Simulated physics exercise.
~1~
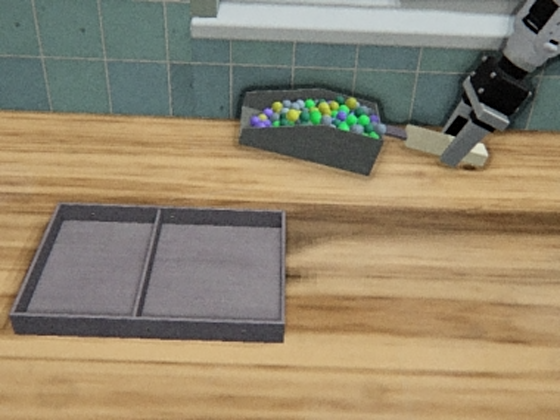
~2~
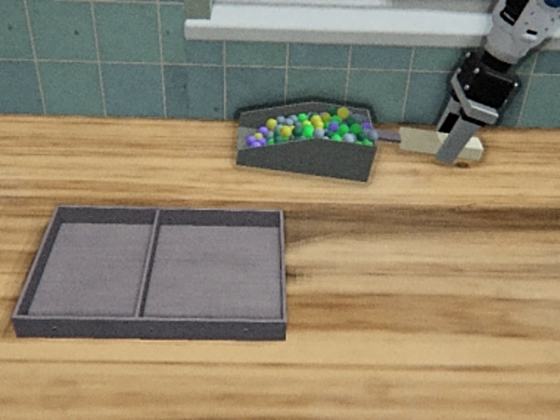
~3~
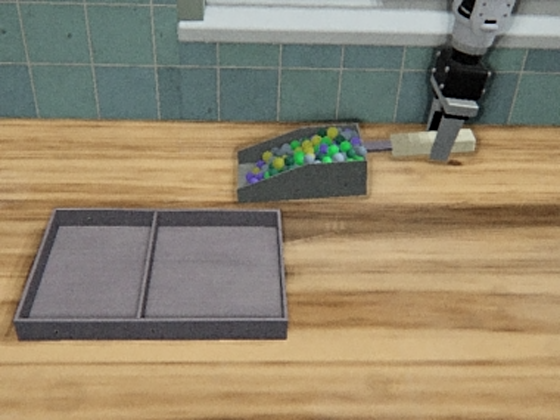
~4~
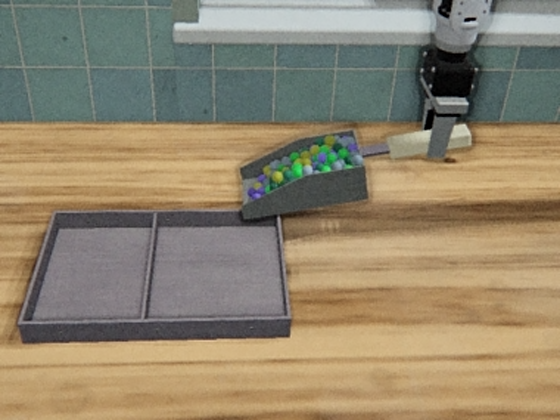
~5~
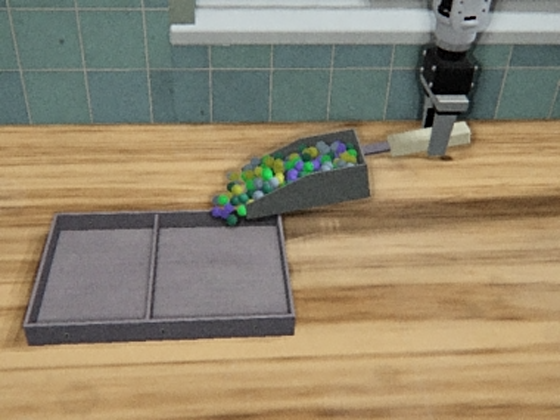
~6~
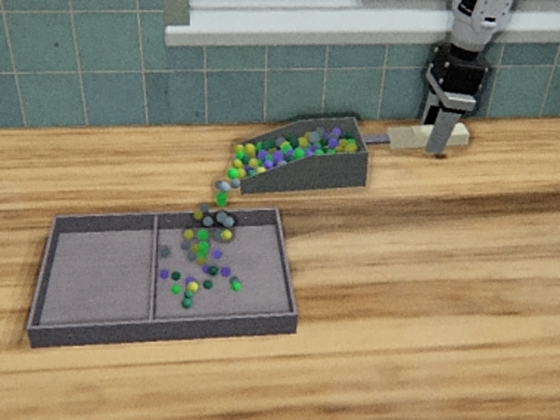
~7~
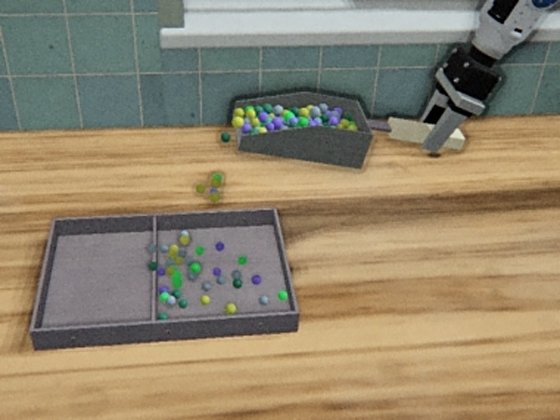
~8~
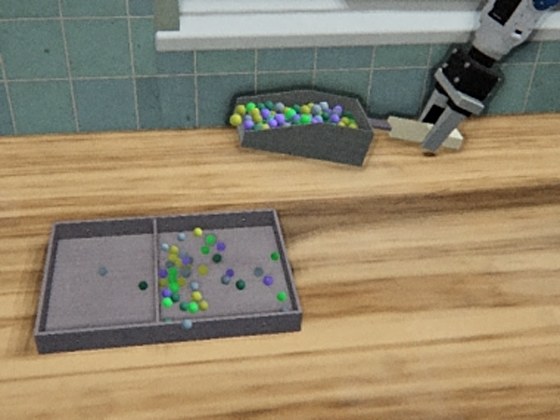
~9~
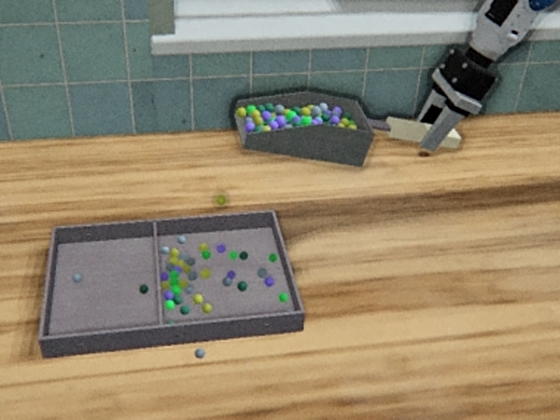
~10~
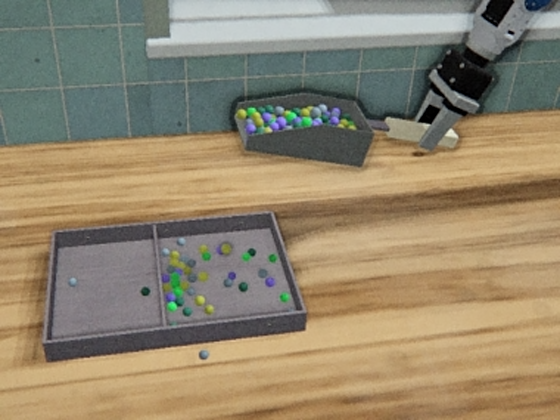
On a wooden worktop before a teal tiled wall, a robot arm grips the handle of a grey scoop heaped with small colourful balls, with a shallow divided tray to its lower left. The arm lowers the scoop and tips its open front down towards the tray. Balls slide to the lip and spill in a stream, most of them landing in the tray's right part. The arm then tilts the scoop back and raises it, while a few stragglers scatter. At the end most balls remain in the scoop, many lie in the right part, two in the left, and one on the worktop in front.
